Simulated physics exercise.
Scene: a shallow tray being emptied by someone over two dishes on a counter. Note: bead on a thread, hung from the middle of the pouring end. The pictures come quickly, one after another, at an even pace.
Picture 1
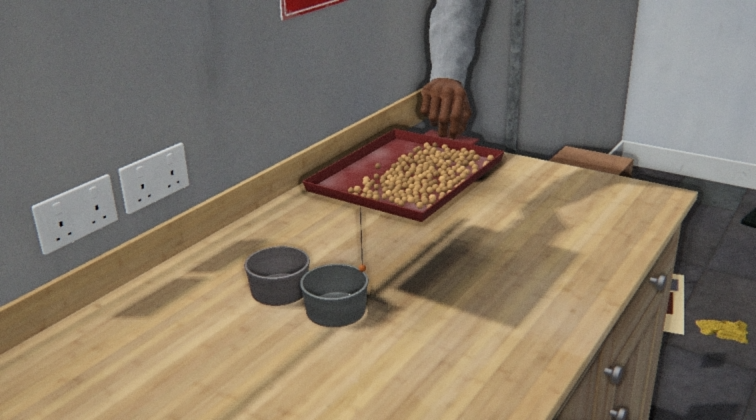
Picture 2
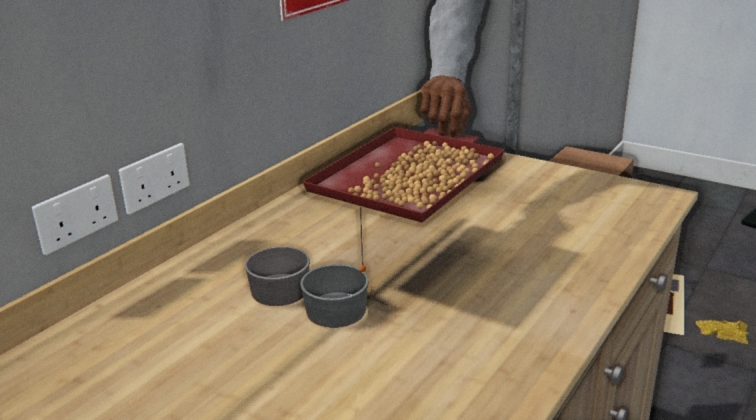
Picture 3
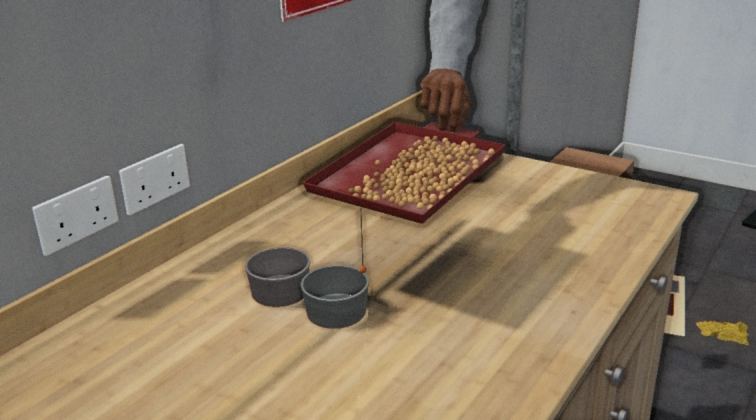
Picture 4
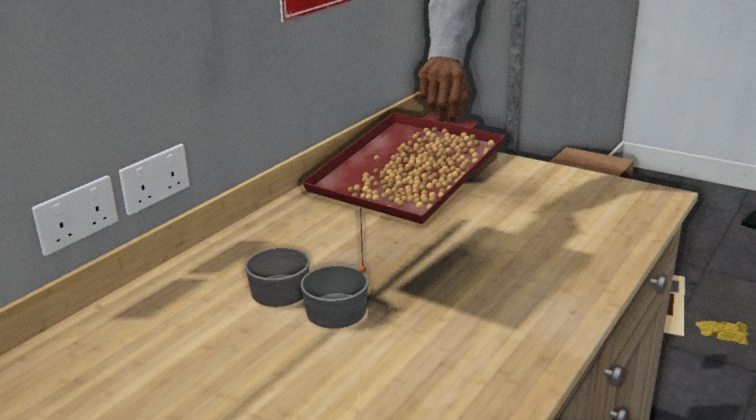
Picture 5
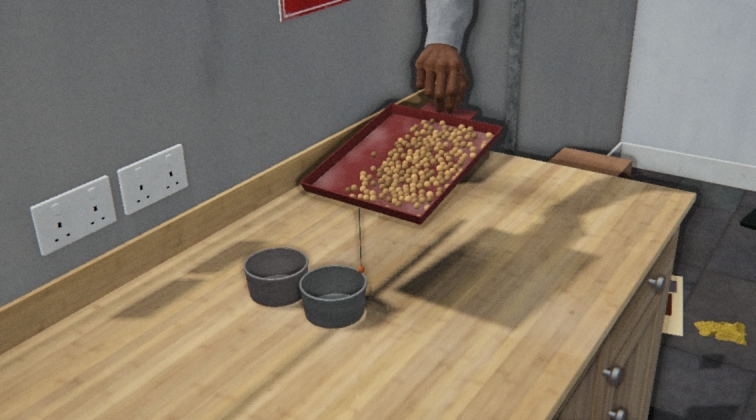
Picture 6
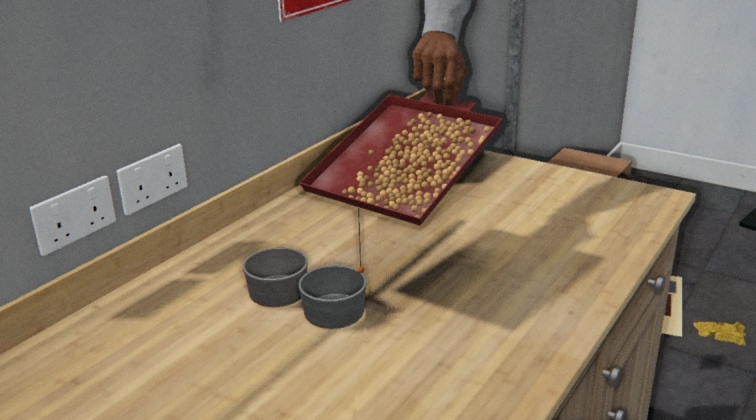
A hand raised the far end of a red tray above a wooden counter, gradually tilting it toward two dark dishes, while the round beads on it shifted slightly toward the lower end.
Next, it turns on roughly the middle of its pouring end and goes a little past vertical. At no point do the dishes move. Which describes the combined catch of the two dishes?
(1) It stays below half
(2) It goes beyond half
The answer is 1.
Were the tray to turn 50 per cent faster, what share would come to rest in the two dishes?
Something like 20 in a hundred.
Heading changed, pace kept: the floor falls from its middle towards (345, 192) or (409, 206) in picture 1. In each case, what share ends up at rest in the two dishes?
Roughly 60 % in the first case and 0 % in the second.
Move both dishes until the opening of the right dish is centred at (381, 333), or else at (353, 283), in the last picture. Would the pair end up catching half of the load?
At place one not up to half; at place two not up to half.
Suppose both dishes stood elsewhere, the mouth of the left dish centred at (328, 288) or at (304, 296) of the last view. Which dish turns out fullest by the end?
The first try favours the rightmost one, and the second try favours the rightmost one.
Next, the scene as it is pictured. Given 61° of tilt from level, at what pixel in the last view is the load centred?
Somewhere about (383, 200).
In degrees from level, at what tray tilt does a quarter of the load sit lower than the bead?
About 80°.
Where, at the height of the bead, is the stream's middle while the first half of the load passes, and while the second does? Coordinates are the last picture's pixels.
First roughly (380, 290), then roughly (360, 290).
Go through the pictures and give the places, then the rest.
Corners of the pouring end (306, 181) and (422, 211), level; middle of the load (425, 175), round wooden beads; left dish (258, 287); right dish (315, 308); bead on its thread (362, 268), in the first frame.
Corners of the pouring end (306, 181) and (422, 211), level; middle of the load (425, 174), in the second frame.
Corners of the pouring end (306, 182) and (422, 213), tipped barely, level across its low end; middle of the load (426, 172), in the third frame.
Corners of the pouring end (306, 182) and (421, 214), tipped a little, level across its low end; middle of the load (425, 167), in the fourth frame.
Corners of the pouring end (304, 182) and (420, 215), tipped a little, level across its low end; middle of the load (422, 163), in the fifth frame.
Corners of the pouring end (303, 182) and (419, 216), tipped clearly, level across its low end; middle of the load (420, 162), almost all on the move; left dish (256, 289); right dish (314, 310), in the sixth frame.
Just after the last frame, tray tipped steeply; the larger part on the tray; about a tenth outside both; about a tenth in the air.
A moment on, tray tipped past a quarter turn; just a few on the tray; roughly a quarter in the right dish; roughly two thirds outside both; about a tenth in the air.
Further on, tray tipped past a quarter turn; roughly a quarter in the right dish; the larger part outside both.
When it is over, tray tipped past a quarter turn; roughly a quarter in the right dish; not one in the left dish; the larger part outside both.
